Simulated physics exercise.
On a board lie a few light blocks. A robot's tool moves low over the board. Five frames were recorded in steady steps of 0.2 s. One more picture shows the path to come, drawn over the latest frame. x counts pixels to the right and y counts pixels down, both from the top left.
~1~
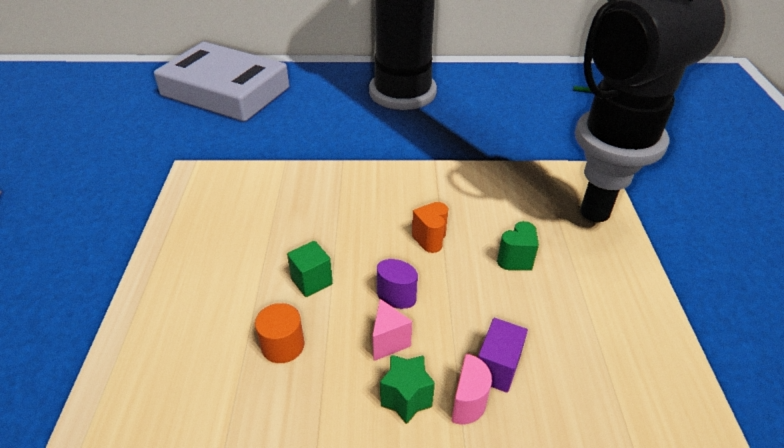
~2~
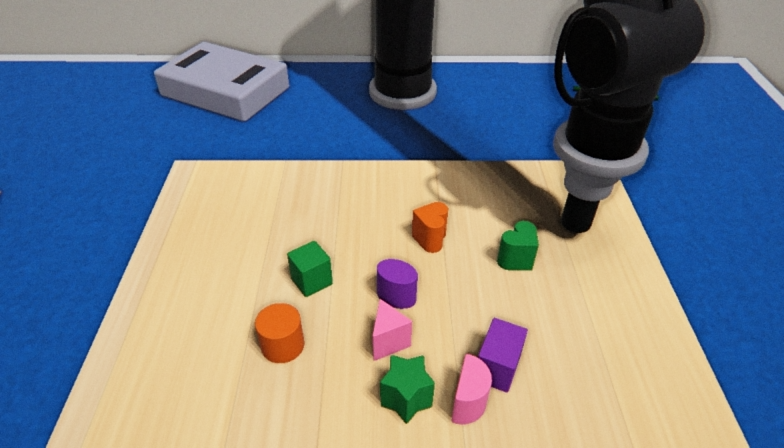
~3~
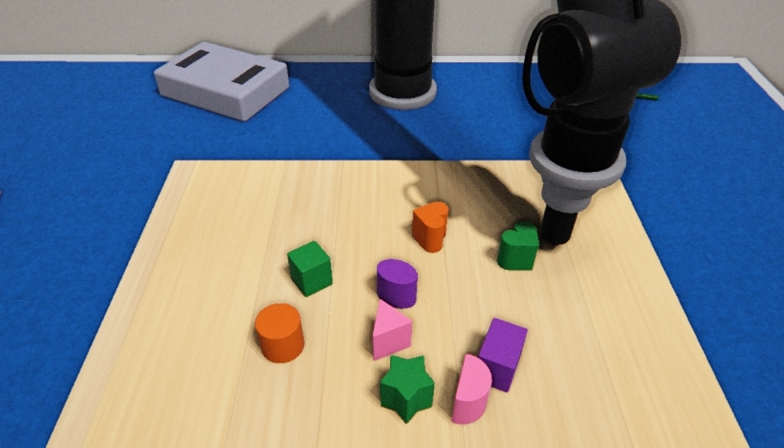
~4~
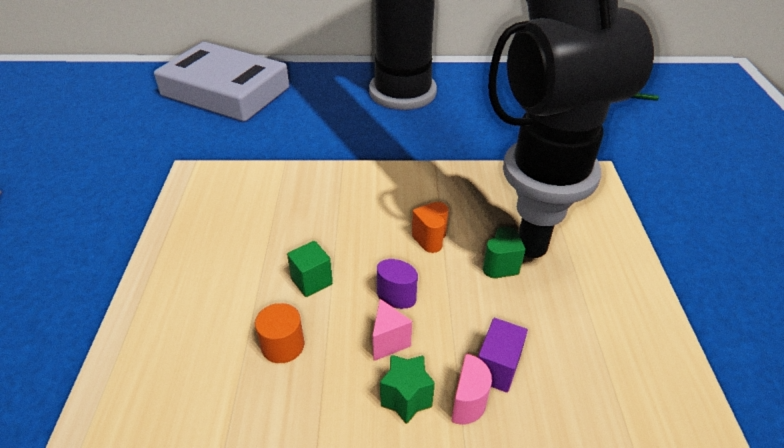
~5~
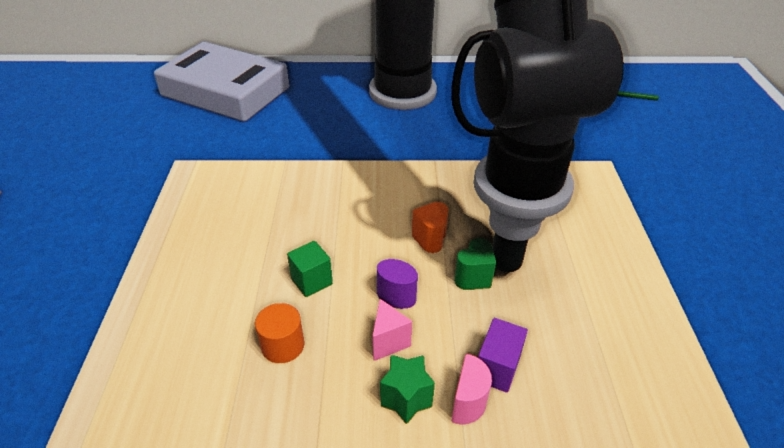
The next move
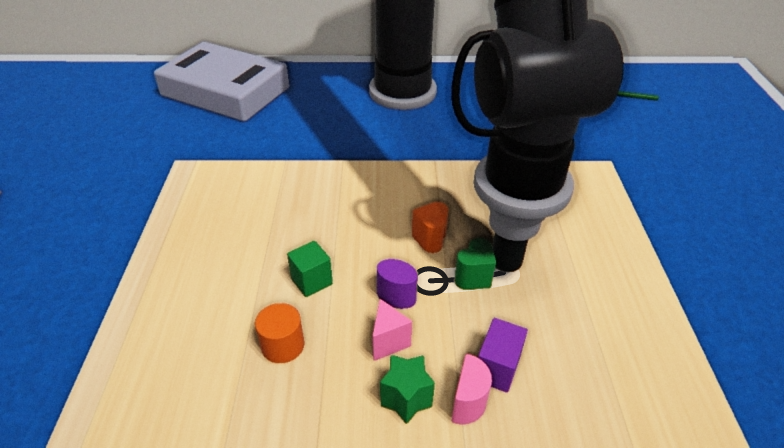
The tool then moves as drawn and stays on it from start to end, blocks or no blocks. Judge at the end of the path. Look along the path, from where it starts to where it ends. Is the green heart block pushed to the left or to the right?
Facing from start to end, it shifts left.
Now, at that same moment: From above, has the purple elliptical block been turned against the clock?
No.
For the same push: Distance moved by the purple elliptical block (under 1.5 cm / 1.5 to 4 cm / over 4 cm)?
1.5 to 4 cm.
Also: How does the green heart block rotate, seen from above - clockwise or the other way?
Counter-clockwise, from overhead.
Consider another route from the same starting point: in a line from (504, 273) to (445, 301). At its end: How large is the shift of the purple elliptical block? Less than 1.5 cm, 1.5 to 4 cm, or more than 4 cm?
Shift: 1.5 to 4 cm.
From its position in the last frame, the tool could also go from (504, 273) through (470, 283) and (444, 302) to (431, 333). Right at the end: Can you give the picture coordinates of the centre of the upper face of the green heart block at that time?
Roughly at (400, 294).
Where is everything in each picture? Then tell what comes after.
The first picture shows tip of the tool (595, 214), middles of tops, purple elliptical block (397, 271), orange heart block (432, 213), green heart block (522, 234).
The second picture shows tool (576, 224), nothing pushed.
The third picture shows tool (555, 236), nothing pushed.
The fourth picture shows tool (532, 248), green heart block (506, 241).
The fifth picture shows tool (506, 262), purple elliptical block (397, 271), orange heart block (432, 213), green heart block (478, 252).
The line goes from (504, 273) by way of (468, 279) to (430, 281).
The first path, step by step. Halfway along, tool (469, 268); green heart block (441, 262), turned 15° anticlockwise.
At the end, tool (431, 270); purple elliptical block (381, 277), turned 50° clockwise; orange heart block unmoved; green heart block (410, 274), turned 50° anticlockwise.
